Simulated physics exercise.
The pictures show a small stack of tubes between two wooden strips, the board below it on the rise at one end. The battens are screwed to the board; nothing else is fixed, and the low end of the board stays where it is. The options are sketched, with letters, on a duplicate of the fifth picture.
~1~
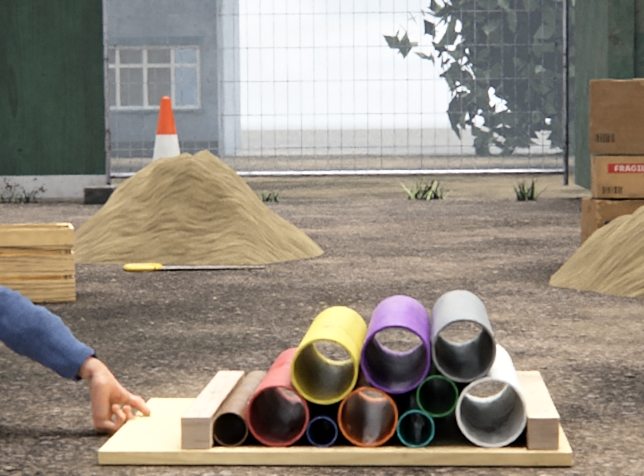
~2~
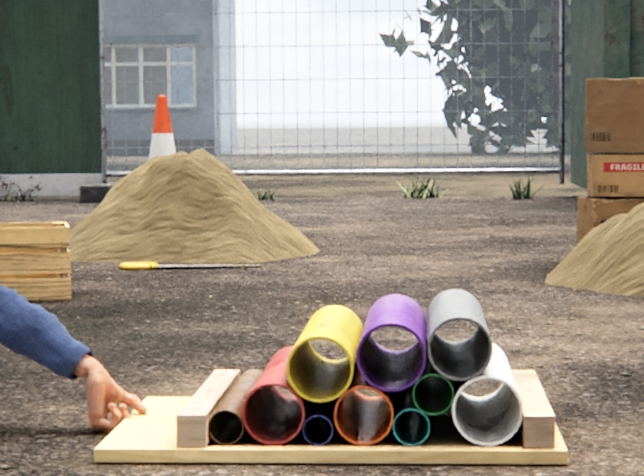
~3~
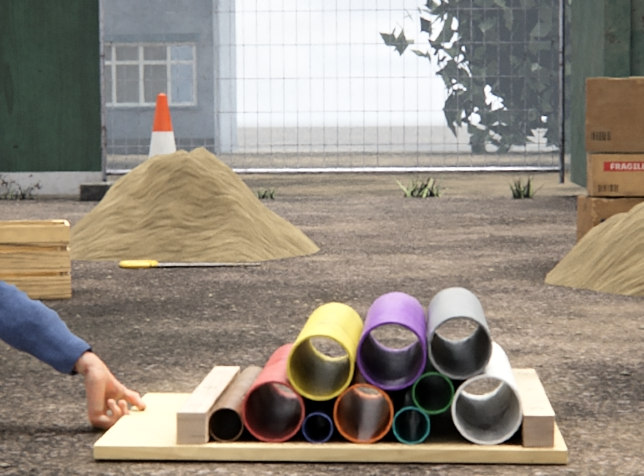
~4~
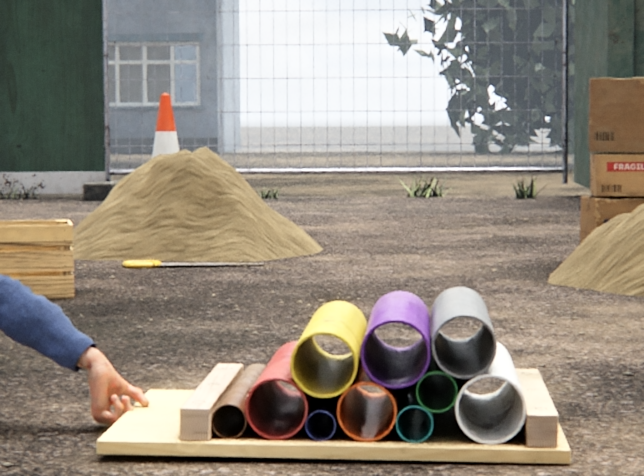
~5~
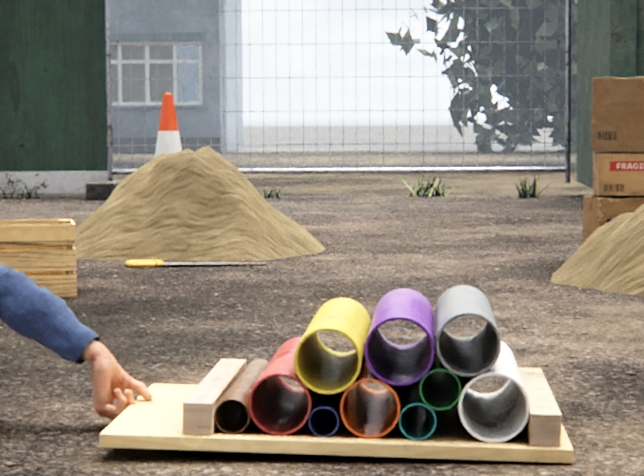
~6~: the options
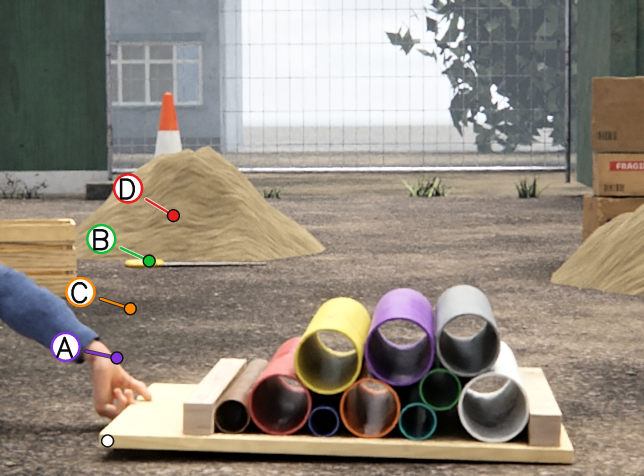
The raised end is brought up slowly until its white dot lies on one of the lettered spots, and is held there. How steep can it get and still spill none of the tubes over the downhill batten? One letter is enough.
The last mark within the limit is C.
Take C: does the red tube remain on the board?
The red tube: Yes.
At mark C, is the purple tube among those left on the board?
The purple tube: Yes.
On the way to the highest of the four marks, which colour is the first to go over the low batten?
The grey one.
On the marked copy, A at (117, 358); B at (149, 261); C at (130, 309); D at (173, 215); the white dot at (107, 441).
Following C. Soon after the start, board at 13°.
Later, board at 18°.
In the end, board at 18°, none over the low batten.
As for the rest, A none over the low batten; B one over the low batten (grey); D one over the low batten (grey).
